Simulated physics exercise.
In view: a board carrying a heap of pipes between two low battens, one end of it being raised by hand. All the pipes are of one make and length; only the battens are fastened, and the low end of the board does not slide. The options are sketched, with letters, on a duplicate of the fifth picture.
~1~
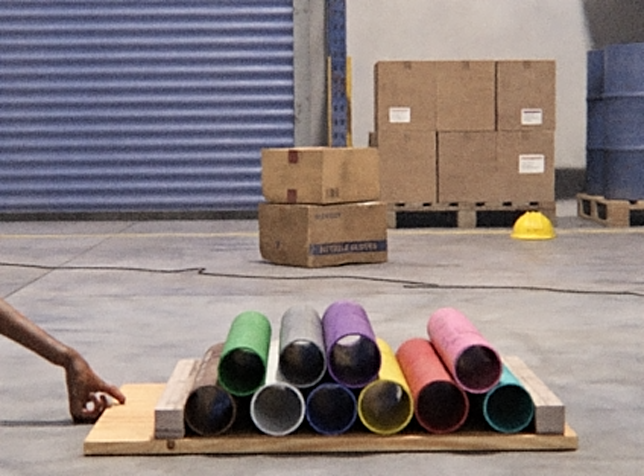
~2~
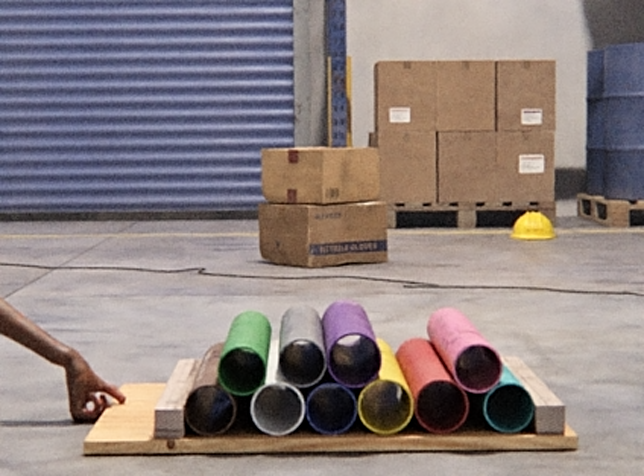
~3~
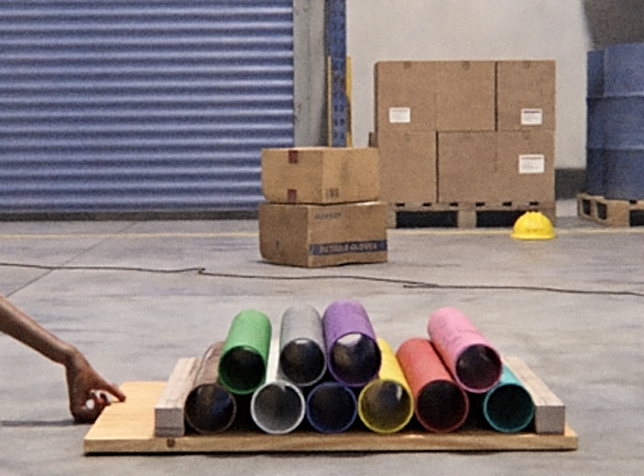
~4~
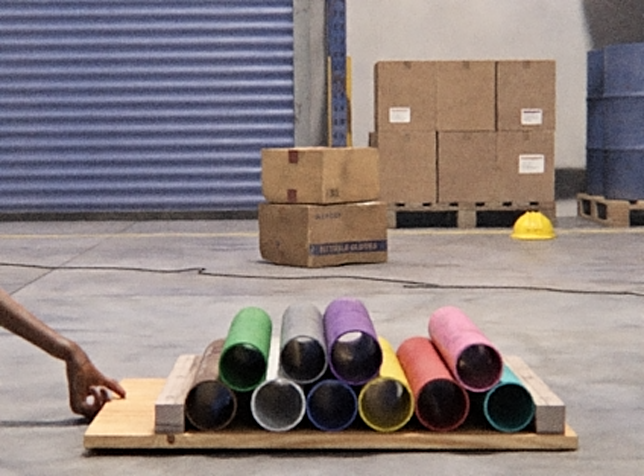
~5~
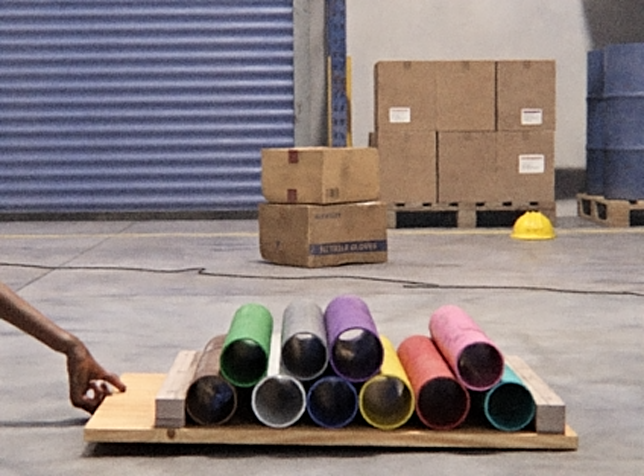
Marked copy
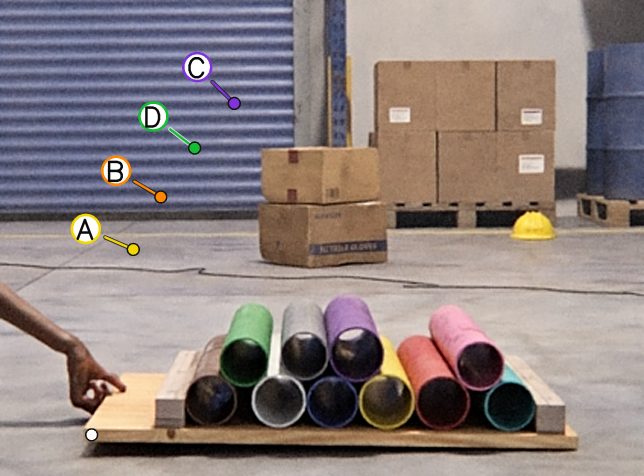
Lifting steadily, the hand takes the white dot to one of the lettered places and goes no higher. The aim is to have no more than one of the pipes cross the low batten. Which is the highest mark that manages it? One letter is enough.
The answer is mark A.
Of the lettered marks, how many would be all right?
One of the four.
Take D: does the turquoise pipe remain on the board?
Yes, with D.
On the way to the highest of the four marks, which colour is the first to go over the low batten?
First is the pink one.
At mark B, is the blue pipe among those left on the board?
Yes, with B.
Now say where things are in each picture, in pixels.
Brown pipe (210, 410); white pipe (278, 408); blue pipe (331, 408), in the first picture.
Blue pipe (331, 408); yellow pipe (386, 406), in the second picture.
Board (328, 399); brown pipe (210, 408); white pipe (278, 407); pink pipe (478, 368), in the third picture.
Board (328, 397); brown pipe (210, 405); white pipe (278, 404), in the fourth picture.
Board (328, 394); brown pipe (211, 400); white pipe (279, 400), in the fifth picture.
On the marked copy, A at (134, 250); B at (161, 197); C at (234, 104); D at (194, 148); the white dot at (92, 435).
Taking A. A third of the way, board at 15°.
Two thirds of the way, board at 24°.
When it is over, board at 24°, none over the low batten.
As for the rest, B four over the low batten (green, purple, grey, pink); C four over the low batten (green, purple, grey, pink); D four over the low batten (green, purple, grey, pink).
